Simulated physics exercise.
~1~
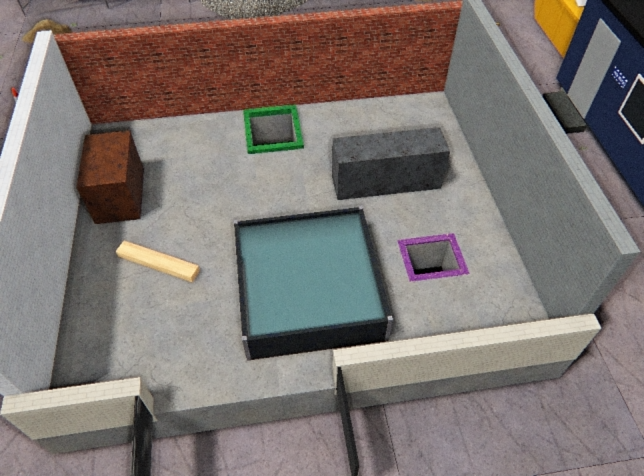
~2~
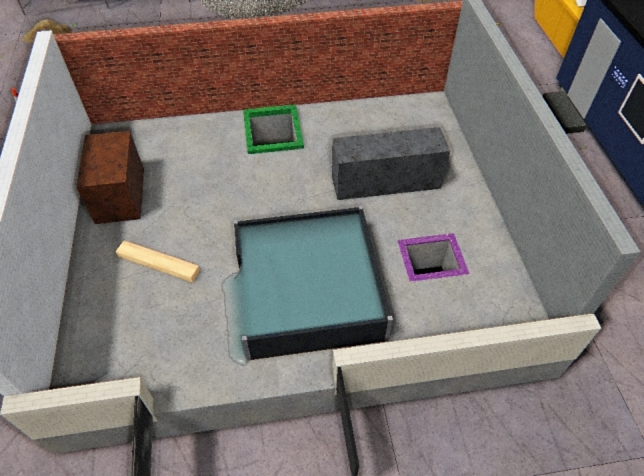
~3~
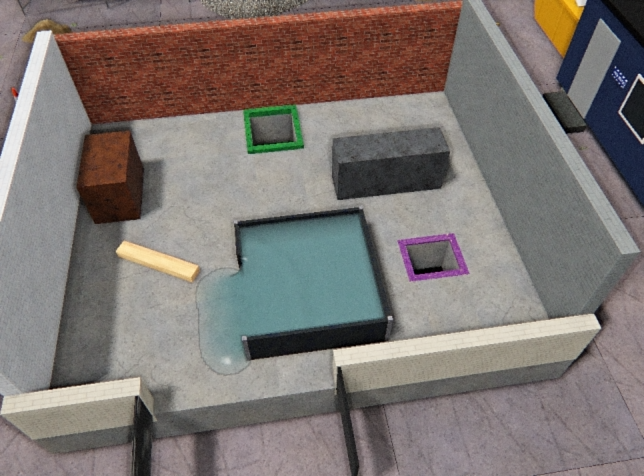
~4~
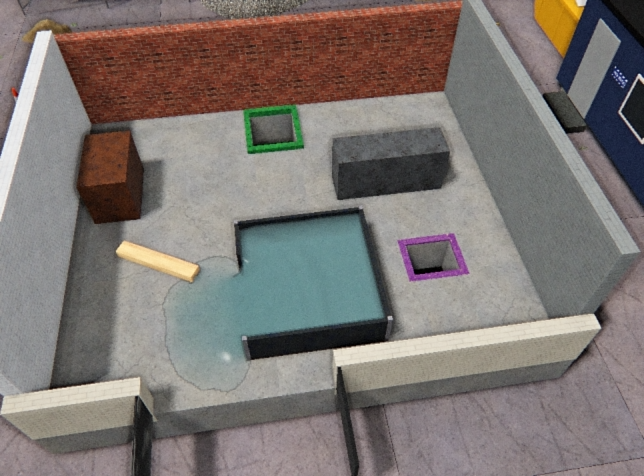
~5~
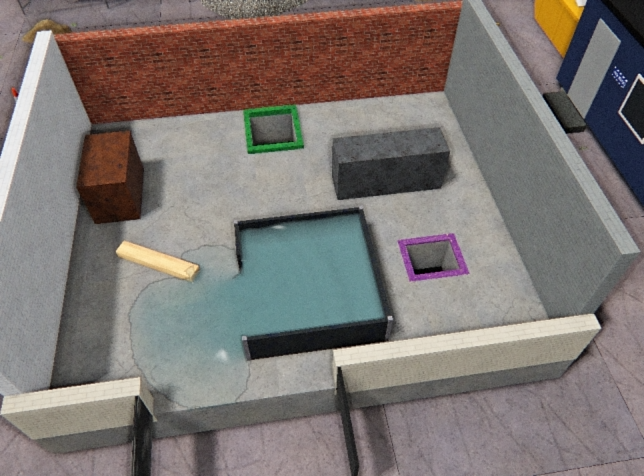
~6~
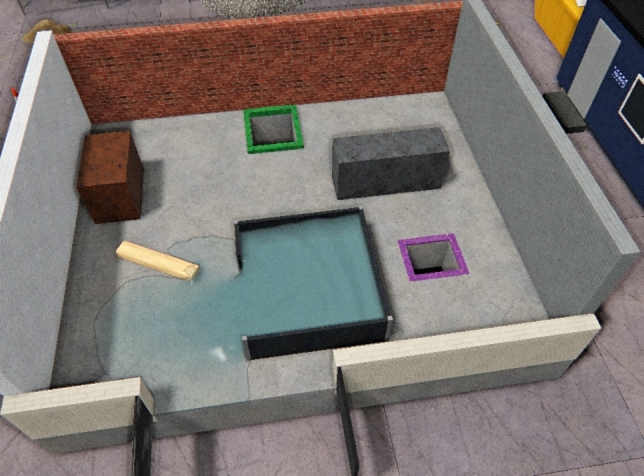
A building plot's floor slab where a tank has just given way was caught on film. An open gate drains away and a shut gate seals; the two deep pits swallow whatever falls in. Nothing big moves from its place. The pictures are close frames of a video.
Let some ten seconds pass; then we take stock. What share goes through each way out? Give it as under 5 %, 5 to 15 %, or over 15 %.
In the end the gate ends up with a large portion - topping fifteen per cent; the purple pit ends up with a tiny portion - beneath five per cent; the green pit ends up with a tiny portion - beneath five per cent.
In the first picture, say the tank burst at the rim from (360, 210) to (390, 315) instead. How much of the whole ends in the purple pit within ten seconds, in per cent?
Purple: 50 %.
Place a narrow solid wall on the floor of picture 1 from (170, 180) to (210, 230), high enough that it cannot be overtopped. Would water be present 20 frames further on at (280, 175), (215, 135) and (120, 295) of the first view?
Taken in turn, the three points are unsoaked, unsoaked and soaked.
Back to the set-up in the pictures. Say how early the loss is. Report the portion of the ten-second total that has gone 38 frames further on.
I'd estimate close to 55 per cent.
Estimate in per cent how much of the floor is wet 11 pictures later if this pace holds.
Close to 20 %.
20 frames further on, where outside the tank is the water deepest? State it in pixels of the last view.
My pick is (107, 224).
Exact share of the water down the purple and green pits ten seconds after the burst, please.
Estimated: 0 per cent and 0 per cent respectively.
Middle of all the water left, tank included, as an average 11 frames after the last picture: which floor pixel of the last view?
The balance point is around (222, 308).
A moment on, water covers 20 % of the floor; the gate 1 %, the purple pit 0 %, the green pit 0 %.
Next, water covers 20 % of the floor; the gate 4 %, the purple pit 0 %, the green pit 0 %.
Then, water covers 30 % of the floor; the gate 7 %, the purple pit 0 %, the green pit 0 %.
Later, water covers 50 % of the floor; the gate 15 %, the purple pit 0 %, the green pit 0 %.
In the end, water covers 70 % of the floor; the gate 26 %, the purple pit 0 %, the green pit 0 %.
